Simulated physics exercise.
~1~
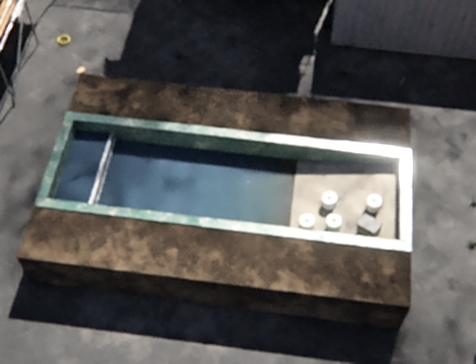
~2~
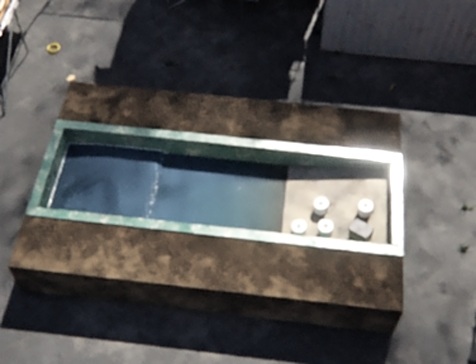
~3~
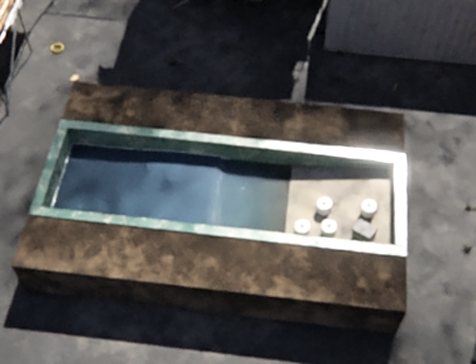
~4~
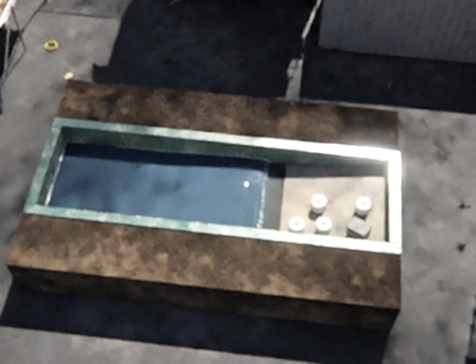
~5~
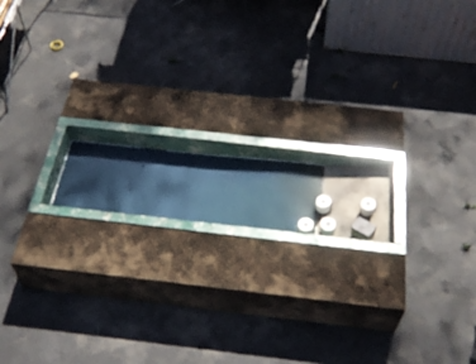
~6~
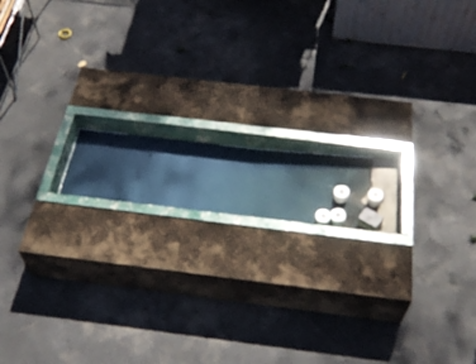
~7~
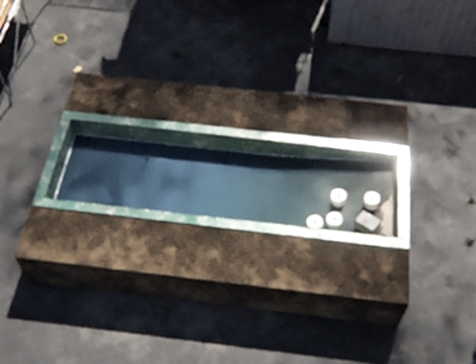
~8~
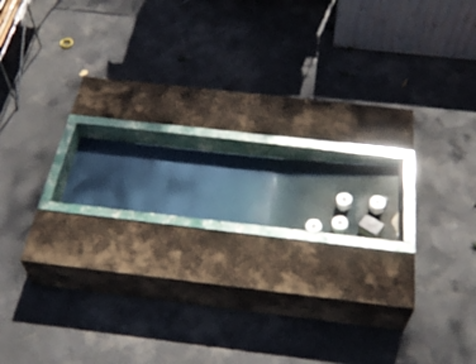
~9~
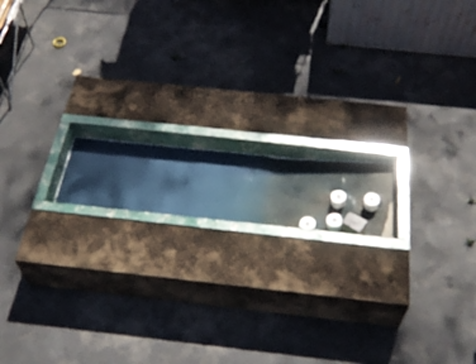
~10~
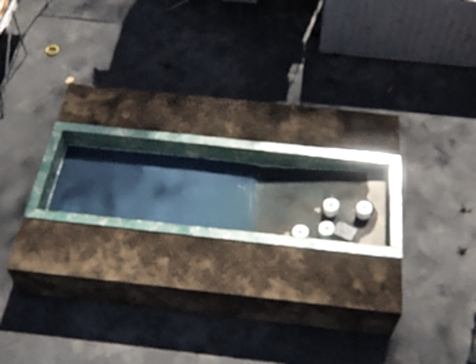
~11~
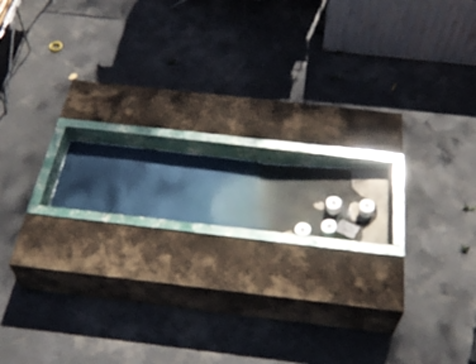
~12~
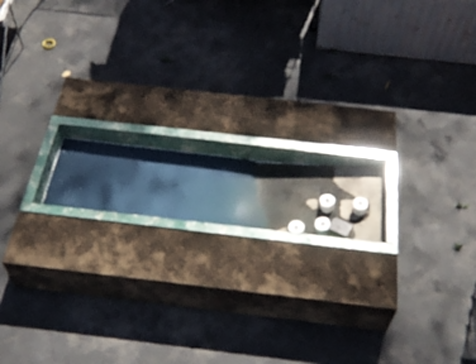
A long, brown-sided ramp basin with a pale green and white rim lies on grey ground, seen from above by a slightly swaying camera. Blue water stands at the left behind a thin barrier, while five small whitish tubs and chests sit on the dry, beige slope at the right. The barrier vanishes and a wave runs rightward, climbing the slope and surrounding the objects. They shift slightly to the right, then the water drains back and some slip a little left. At the end, all rest upright, close together on the exposed, darkened slope.
